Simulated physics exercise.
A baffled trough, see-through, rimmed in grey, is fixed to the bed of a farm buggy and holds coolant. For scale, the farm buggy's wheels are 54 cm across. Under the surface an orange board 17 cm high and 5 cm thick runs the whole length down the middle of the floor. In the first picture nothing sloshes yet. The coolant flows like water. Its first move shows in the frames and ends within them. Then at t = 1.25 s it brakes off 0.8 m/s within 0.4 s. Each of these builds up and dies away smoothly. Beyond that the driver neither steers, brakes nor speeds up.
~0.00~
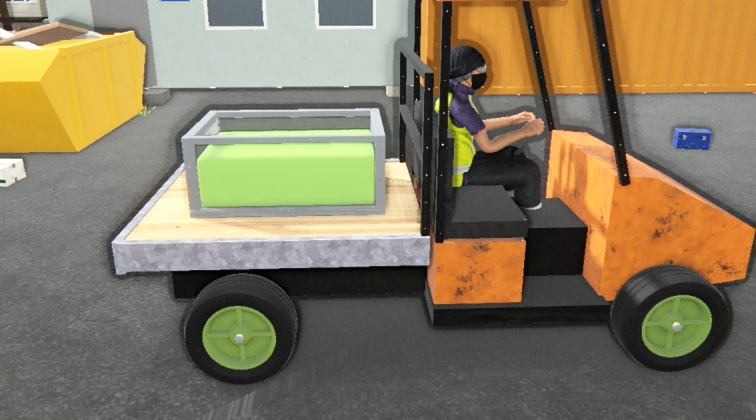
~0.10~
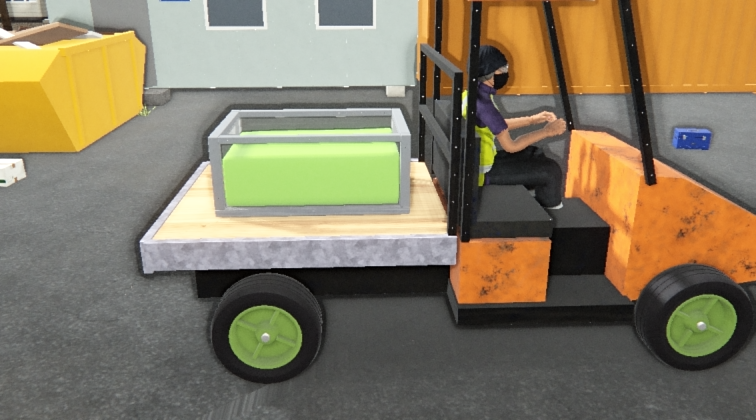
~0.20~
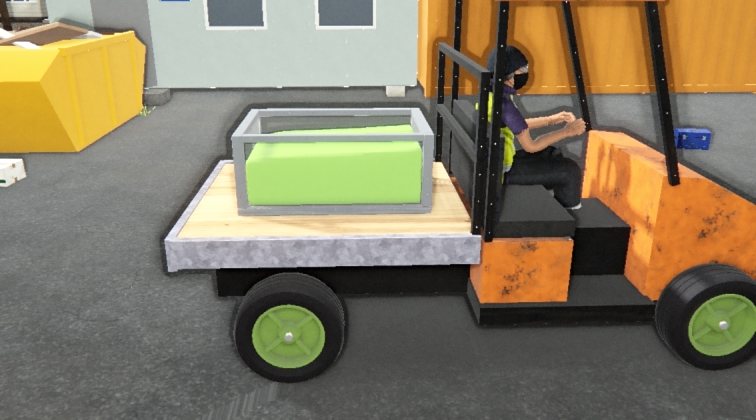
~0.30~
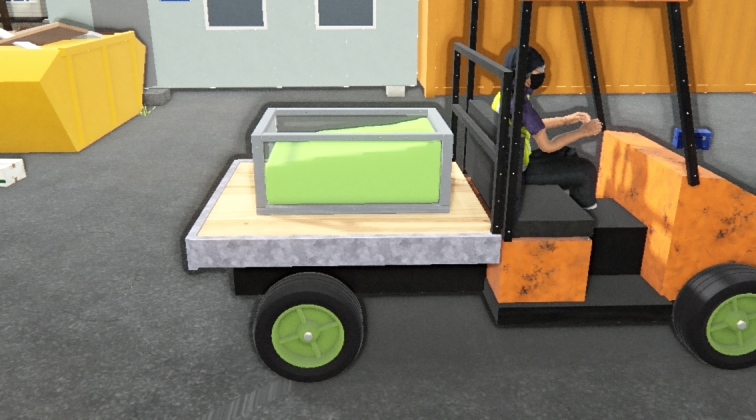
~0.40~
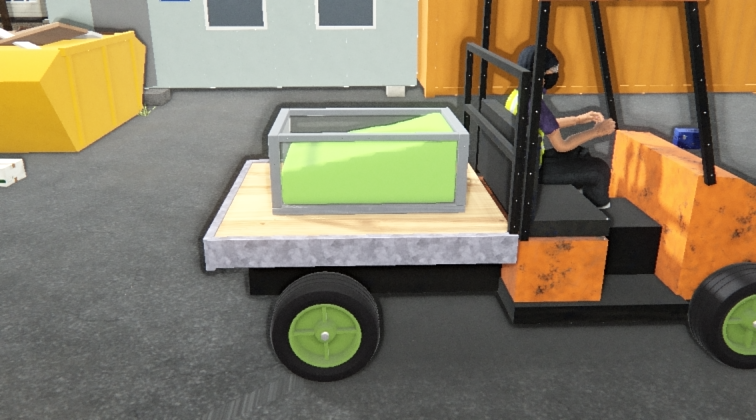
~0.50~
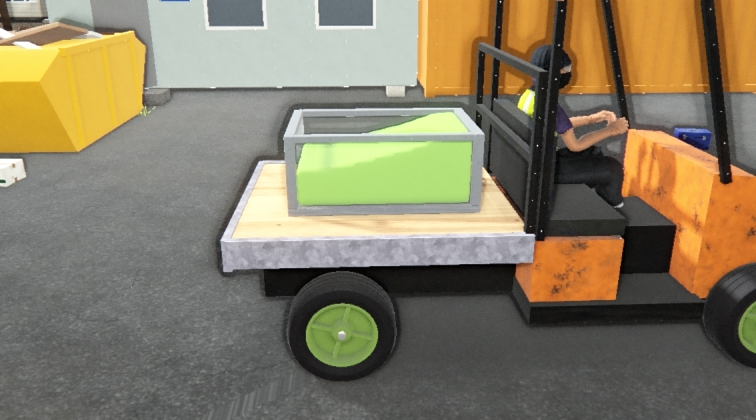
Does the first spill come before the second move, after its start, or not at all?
Answer: After.
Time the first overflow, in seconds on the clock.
Near 2.0 s.
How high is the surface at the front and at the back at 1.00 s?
Front 22 cm, back 36 cm.
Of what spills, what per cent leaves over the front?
Some 80 per cent of it.
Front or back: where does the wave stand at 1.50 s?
At the front.
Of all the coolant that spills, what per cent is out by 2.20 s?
About 70 per cent.
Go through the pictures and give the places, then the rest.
In the first picture, the surface is at (360, 151) by the front wall; at (214, 153) by the back wall; it lies level with the rim line; the front is on the right, levels are read along the near wall; a wheel hub at (238, 343).
In the second picture, the surface is at (384, 151) by the front wall; at (239, 153) by the back wall; it lies level with the rim line.
In the third picture, the surface is at (407, 147) by the front wall; at (262, 156) by the back wall; it climbs 4° towards the front.
In the fourth picture, the surface is at (281, 160) by the back wall; it climbs 8° towards the front.
In the fifth picture, the surface is at (297, 165) by the back wall; it climbs 13° towards the front.
In the sixth picture, the surface is at (456, 131) by the front wall; at (312, 167) by the back wall; it climbs 14° towards the front; a wheel hub at (342, 340).
Then, 1.00 s in, the surface is 22 cm up at the front and 35 cm at the back; nothing has left.
Then, 1.50 s in, the surface is 33 cm up at the front and 20 cm at the back; nothing has left.
Then, 2.20 s in, the surface is 21 cm up at the front and 34 cm at the back; 8 per cent is out, over the front.
Then, 4.64 s in, 11 per cent is out, over the front; the first of it left at about 2.00 s, and the second move began at 1.25 s.
